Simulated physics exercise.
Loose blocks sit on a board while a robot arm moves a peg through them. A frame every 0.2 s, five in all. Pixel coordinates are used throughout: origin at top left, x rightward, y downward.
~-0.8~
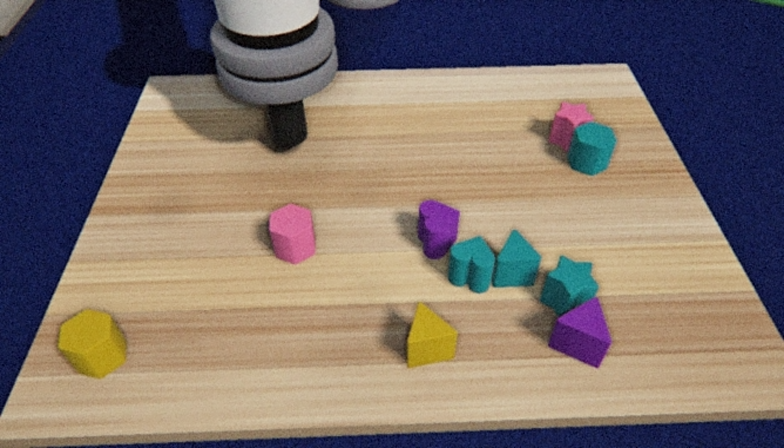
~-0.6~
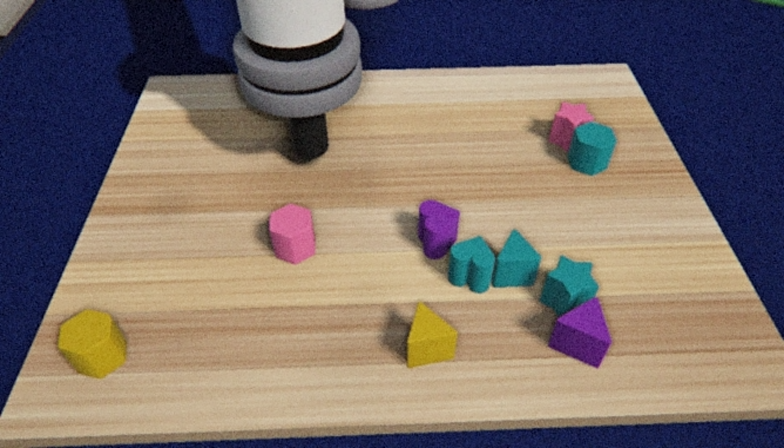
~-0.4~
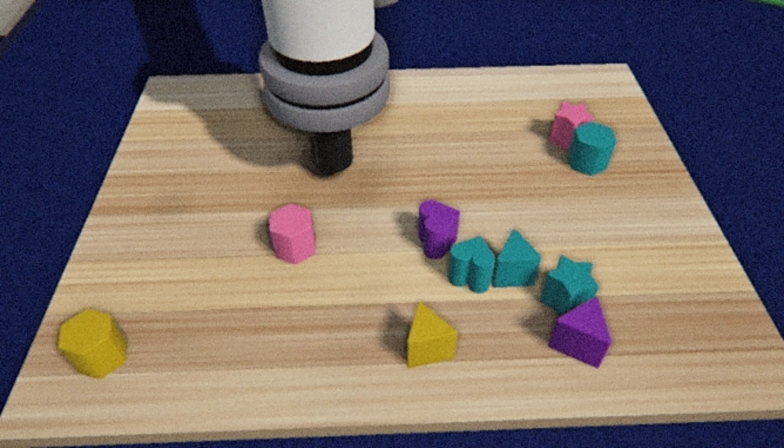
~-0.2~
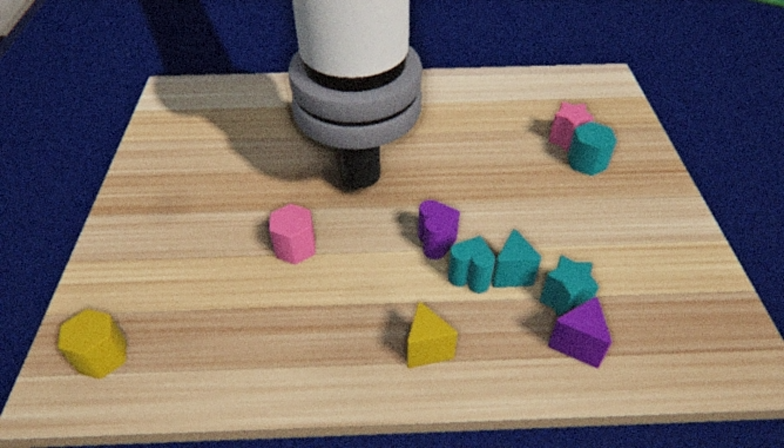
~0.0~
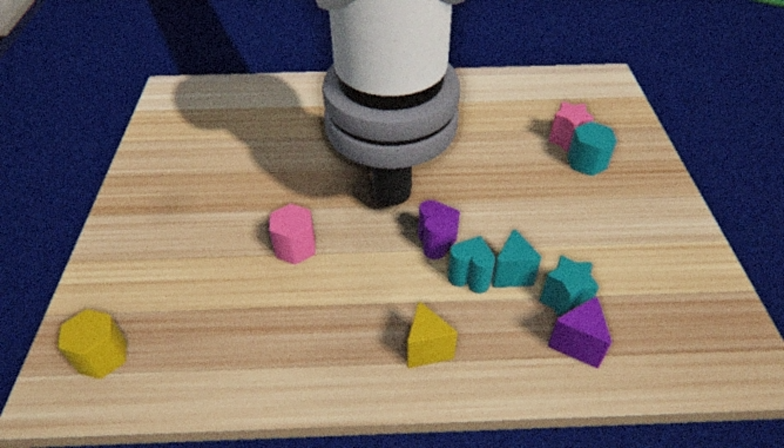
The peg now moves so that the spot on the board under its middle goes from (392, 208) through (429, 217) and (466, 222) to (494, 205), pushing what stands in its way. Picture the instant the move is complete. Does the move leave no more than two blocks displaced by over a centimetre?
Answer: Yes.
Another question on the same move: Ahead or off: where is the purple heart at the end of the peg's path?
Slid off.
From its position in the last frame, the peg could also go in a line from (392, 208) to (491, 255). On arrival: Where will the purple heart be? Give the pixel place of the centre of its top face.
The centre of its top face lies at (493, 259).
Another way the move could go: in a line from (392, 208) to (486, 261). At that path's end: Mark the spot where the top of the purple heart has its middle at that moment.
Close to (494, 266).
On the path given first. One third of the way, peg at (432, 203); purple heart at (444, 219), turned 15° clockwise.
Two thirds of the way, peg at (470, 207); purple heart at (454, 225), turned 50° clockwise.
At the end, peg at (496, 191); purple heart at (454, 225), turned 50° clockwise; turquoise heart not moved.
